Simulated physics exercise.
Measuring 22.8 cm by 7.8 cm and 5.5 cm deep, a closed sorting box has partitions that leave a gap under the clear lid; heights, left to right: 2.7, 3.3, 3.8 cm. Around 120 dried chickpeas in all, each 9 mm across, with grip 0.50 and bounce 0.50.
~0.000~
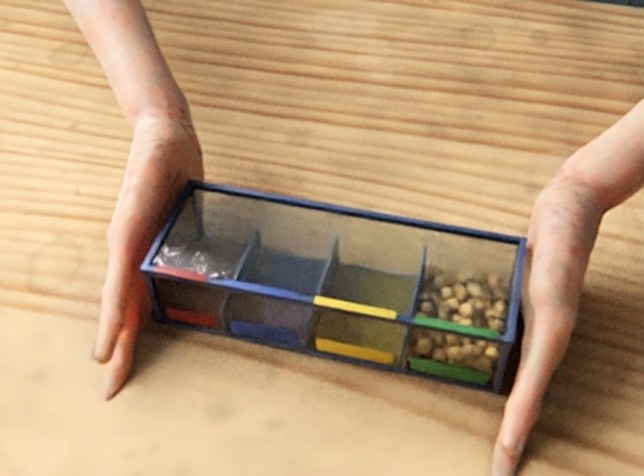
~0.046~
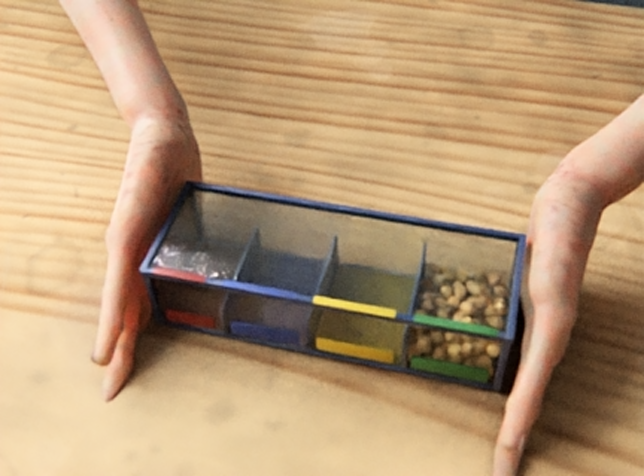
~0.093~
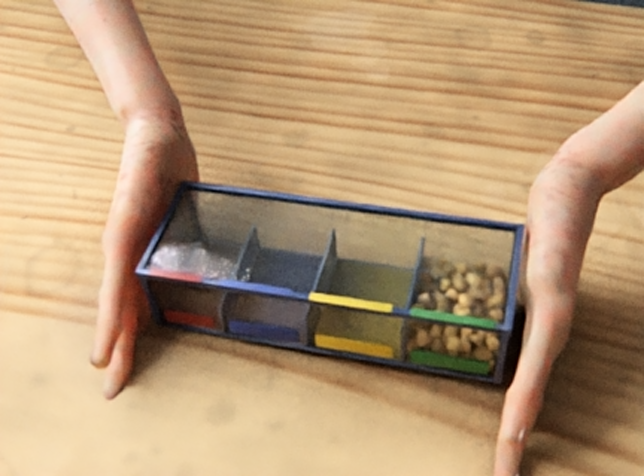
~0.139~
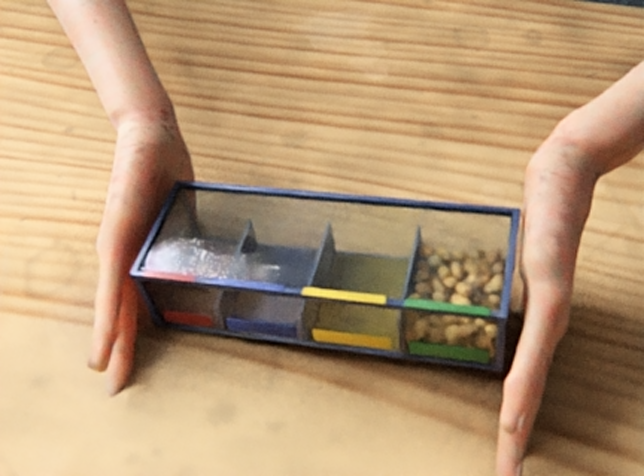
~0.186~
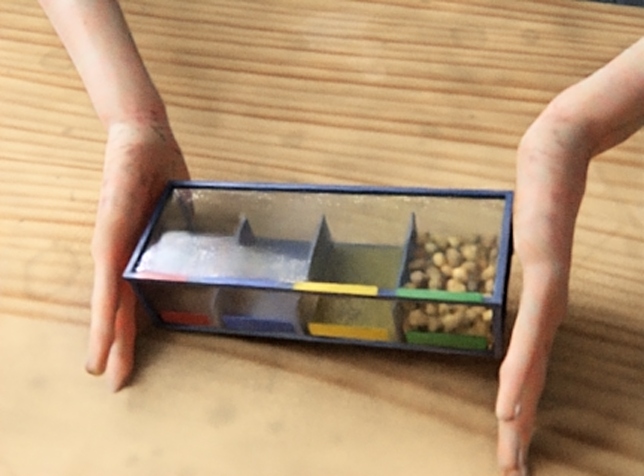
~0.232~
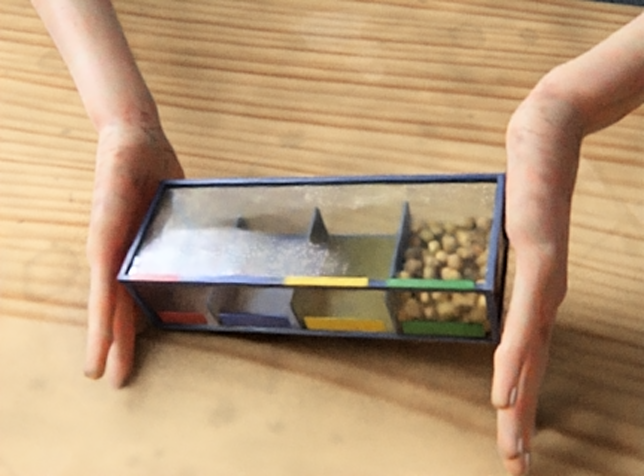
Two hands held a clear-lidded divided box on a wooden table and tilted it slightly toward the left, while a cloudy whitish patch spread under the lid and the chickpeas stayed in the green-marked right section.
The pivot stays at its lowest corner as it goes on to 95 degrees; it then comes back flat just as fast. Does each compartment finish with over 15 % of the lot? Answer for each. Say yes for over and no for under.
Red: Yes; blue: No; green: Yes; yellow: No.
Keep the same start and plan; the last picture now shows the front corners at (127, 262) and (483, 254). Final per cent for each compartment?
Per cent at the end: Red 30; blue 0; green 65; yellow 5.
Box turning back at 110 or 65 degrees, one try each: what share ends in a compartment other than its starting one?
Try one gives around 25 %, try two around 5 %.
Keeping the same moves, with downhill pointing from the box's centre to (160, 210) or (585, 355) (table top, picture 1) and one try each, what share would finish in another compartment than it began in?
Estimate: Some 35 % and some 0 % respectively.
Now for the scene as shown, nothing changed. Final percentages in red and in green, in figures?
Red 25 %, green 65 %.
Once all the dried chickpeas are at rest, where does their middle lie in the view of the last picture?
Roughly pixel (418, 336).
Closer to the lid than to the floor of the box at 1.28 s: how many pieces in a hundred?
Close to 50 in a hundred.
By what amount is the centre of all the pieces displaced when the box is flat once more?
The balance point ends up some 7.0 centimetres from where it began.
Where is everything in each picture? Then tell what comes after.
In the first picture, box tilt 0 degrees, front corners at (149, 268) and (507, 338); green 100 %.
In the second picture, box tilt 1 degrees, front corners at (148, 269) and (507, 335).
In the third picture, box tilt 3 degrees, front corners at (144, 271) and (505, 327).
In the fourth picture, box tilt 6 degrees, front corners at (138, 273) and (500, 314), lowest corner left front.
In the fifth picture, box tilt 10 degrees, front corners at (132, 275) and (494, 300), lowest corner left front.
In the sixth picture, box tilt 14 degrees, front corners at (126, 277) and (486, 286), lowest corner left front; green 100 %. The box's pace is about 80 degrees a second.
After 1.28 s, tilt 95 degrees; blue 5 %, green 85 %, yellow 10 %.
After 1.97 s, tilt 43 degrees; red 25 %, blue 5 %, green 65 %, yellow 5 %.
Then, at 2.70 s, tilt 0 degrees; red 25 %, blue 5 %, green 65 %, yellow 5 %.
At rest (3.1 s), red 25 %, blue 5 %, green 65 %, yellow 5 %.
